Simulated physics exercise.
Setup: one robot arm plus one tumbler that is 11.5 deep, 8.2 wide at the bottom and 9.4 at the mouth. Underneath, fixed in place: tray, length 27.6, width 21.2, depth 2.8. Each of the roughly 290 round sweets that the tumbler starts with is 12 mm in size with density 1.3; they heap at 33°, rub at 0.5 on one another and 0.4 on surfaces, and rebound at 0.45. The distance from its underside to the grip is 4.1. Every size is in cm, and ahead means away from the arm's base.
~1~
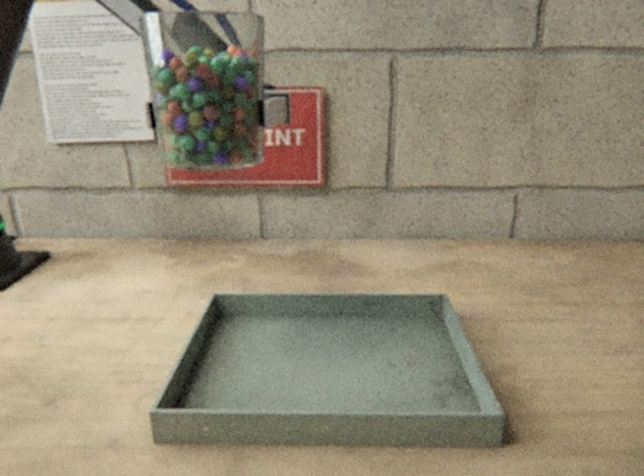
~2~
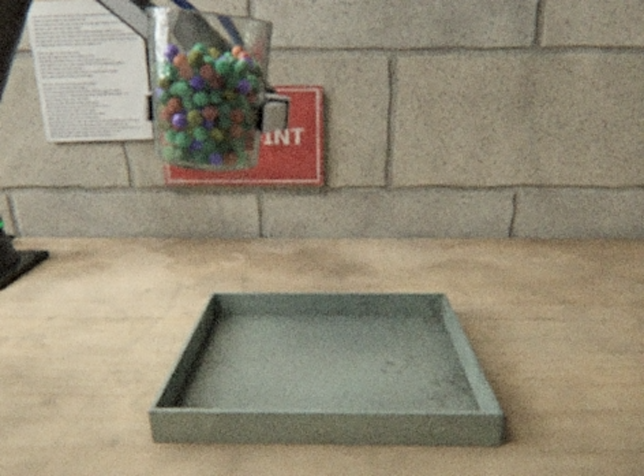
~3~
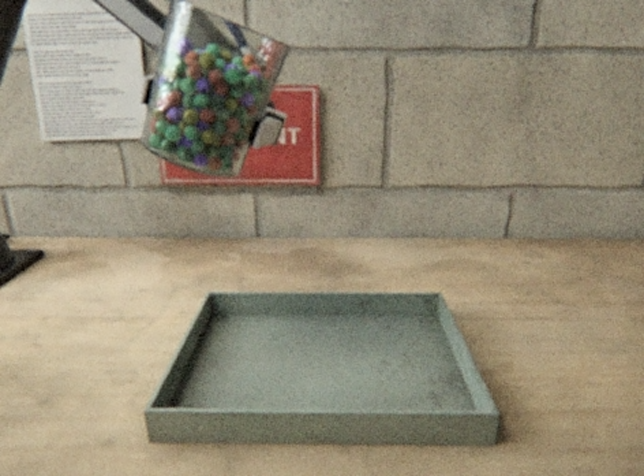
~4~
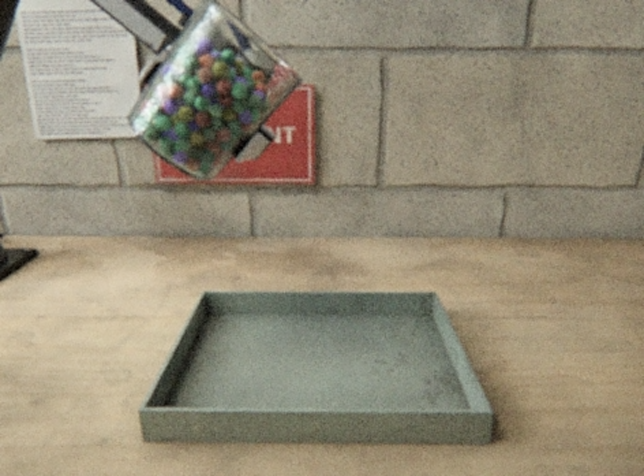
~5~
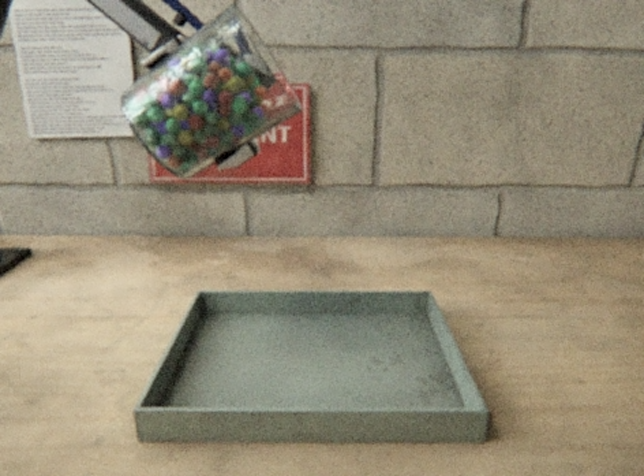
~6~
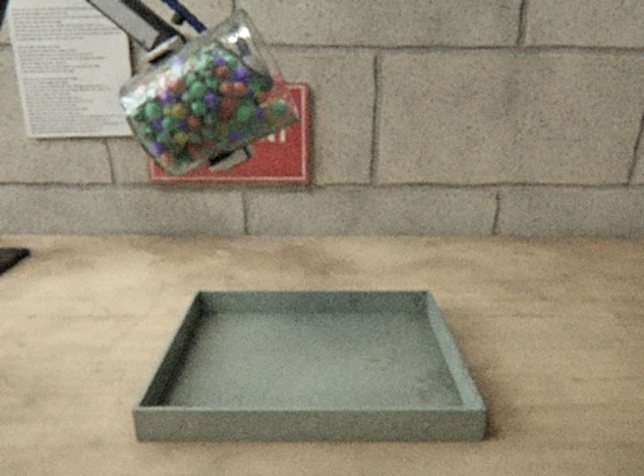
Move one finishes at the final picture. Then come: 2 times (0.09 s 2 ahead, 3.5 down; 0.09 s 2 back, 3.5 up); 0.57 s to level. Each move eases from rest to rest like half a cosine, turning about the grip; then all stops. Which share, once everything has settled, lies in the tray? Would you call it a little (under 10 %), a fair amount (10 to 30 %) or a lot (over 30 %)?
I would call it a little, under 10 %.
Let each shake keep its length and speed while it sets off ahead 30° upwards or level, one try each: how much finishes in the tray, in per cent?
I'd say close to 40 percent for the first and close to 20 percent for the second.
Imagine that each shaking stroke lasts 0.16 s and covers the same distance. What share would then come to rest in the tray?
Roughly 0 percent then.
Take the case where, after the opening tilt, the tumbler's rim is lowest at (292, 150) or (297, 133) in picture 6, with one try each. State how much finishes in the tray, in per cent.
Estimates in order: 20 % and 10 %.
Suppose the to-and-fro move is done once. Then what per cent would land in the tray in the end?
Probably about 0 in a hundred.
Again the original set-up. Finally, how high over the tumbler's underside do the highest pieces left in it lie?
Some 11.0 cm.
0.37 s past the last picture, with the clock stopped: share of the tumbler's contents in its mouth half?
That share comes to roughly 40 percent.
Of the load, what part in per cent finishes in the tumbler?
90 %.
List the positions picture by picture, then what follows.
In the first picture, tumbler middle at (209, 94), level; upper third of the load around (210, 77), from x 160 to 255, top at y 55; 290 in the tumbler.
In the second picture, tumbler middle at (210, 93), tilted 6° forward; upper third of the load around (208, 76), from x 165 to 255, top at y 55.
In the third picture, tumbler middle at (211, 94), tilted 22° forward; upper third of the load around (208, 77), from x 155 to 260, top at y 50.
In the fourth picture, tumbler middle at (212, 96), tilted 41° forward; upper third of the load around (208, 80), from x 145 to 265, top at y 50.
In the fifth picture, tumbler middle at (211, 99), tilted 57° forward; upper third of the load around (201, 83), from x 135 to 265, top at y 50.
In the sixth picture, tumbler middle at (210, 100), tilted 63° forward; upper third of the load around (198, 83), from x 135 to 275, top at y 55; 290 in the tumbler.
Then, 0.37 s later, tilted 63° forward, highest piece 29 above the table; 277 in the tumbler, 2 in the tray, 11 in flight or on a rim.
Then, 0.74 s later, tilted 15° forward, highest piece 32 above the table; 267 in the tumbler, 14 in the tray, 5 on the table or floor, 4 in flight or on a rim.
Then, 1.13 s later, level, highest piece 32 above the table; 267 in the tumbler, 15 in the tray, 8 on the table or floor.
Then, 2.18 s later, level, highest piece 32 above the table; 267 in the tumbler, 15 in the tray, 8 on the table or floor.
At rest, 267 in the tumbler, 15 in the tray, 8 on the table or floor. That is 5 % in the tray.
